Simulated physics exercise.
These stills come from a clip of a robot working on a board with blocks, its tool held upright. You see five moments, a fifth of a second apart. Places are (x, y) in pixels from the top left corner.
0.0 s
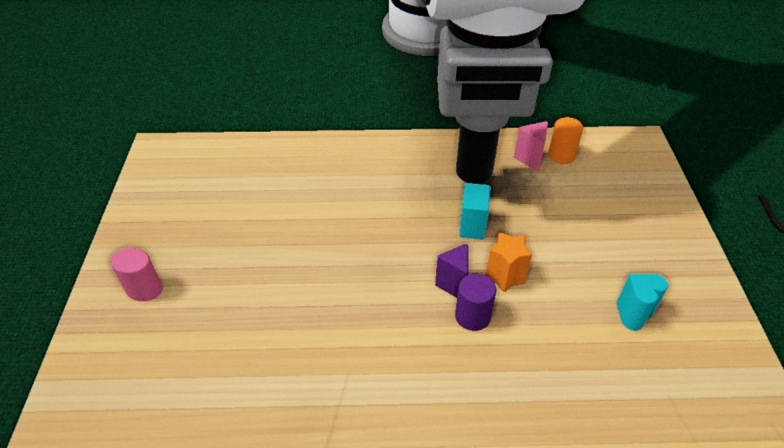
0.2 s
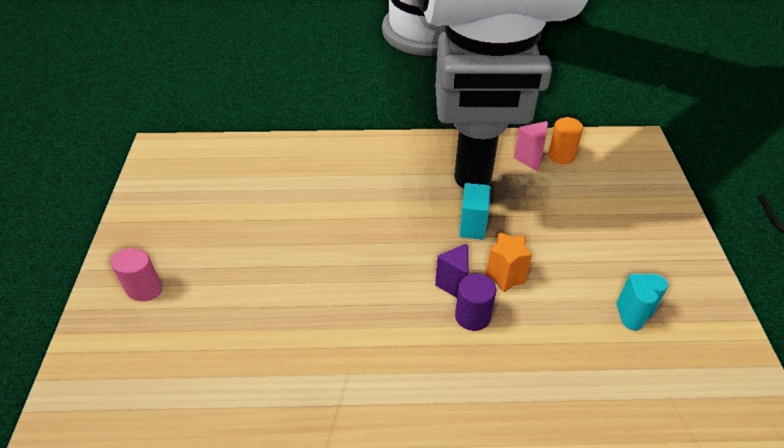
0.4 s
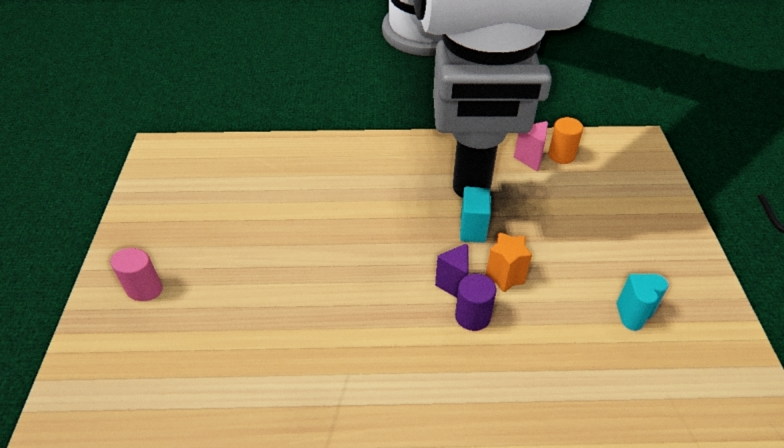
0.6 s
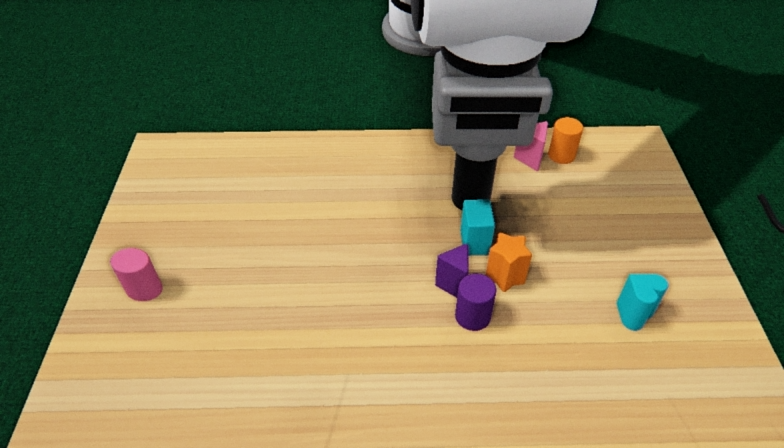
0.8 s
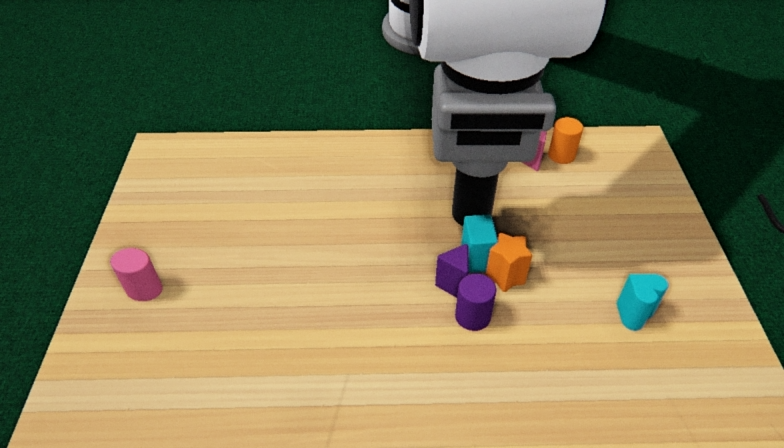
A robot arm pushes a turquoise block down the board toward purple and orange blocks.
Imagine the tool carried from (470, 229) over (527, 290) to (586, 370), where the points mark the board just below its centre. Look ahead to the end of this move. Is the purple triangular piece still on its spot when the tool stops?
Yes.
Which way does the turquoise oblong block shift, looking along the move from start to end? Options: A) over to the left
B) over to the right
B: Over to the right.
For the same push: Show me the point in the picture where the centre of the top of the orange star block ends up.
The middle of its upper face should be somewhere near (622, 379).
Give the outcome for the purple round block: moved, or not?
The result: It moves.
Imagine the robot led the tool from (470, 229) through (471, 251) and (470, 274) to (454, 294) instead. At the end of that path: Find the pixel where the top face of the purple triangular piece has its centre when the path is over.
It should be at (427, 289) by then.
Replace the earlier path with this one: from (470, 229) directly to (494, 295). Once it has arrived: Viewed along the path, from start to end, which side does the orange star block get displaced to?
It will end up to the left.
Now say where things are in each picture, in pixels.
The first frame shows tool tip at (474, 173); block tops, purple triangular piece at (457, 256); purple round block at (478, 287); turquoise oblong block at (477, 196); orange star block at (512, 246).
The second frame shows tool at (473, 180); blocks unchanged.
The third frame shows tool at (471, 189); turquoise oblong block at (477, 199).
The fourth frame shows tool at (471, 201); turquoise oblong block at (479, 212).
The fifth frame shows tool at (471, 216); purple triangular piece at (457, 256); purple round block at (478, 287); turquoise oblong block at (481, 228); orange star block at (512, 246).
What follows on the original path. One third of the way, tool at (512, 256); purple round block at (474, 293); turquoise oblong block at (491, 264), turned 50° clockwise; orange star block at (533, 267), turned 30° anticlockwise.
Two thirds of the way, tool at (552, 303); purple round block at (470, 297); turquoise oblong block at (494, 270), turned 65° clockwise; orange star block at (577, 319), turned 30° anticlockwise.
At the end, tool at (592, 357); purple triangular piece in place; purple round block at (470, 297); turquoise oblong block at (494, 270), turned 65° clockwise; orange star block at (622, 379), turned 30° anticlockwise.
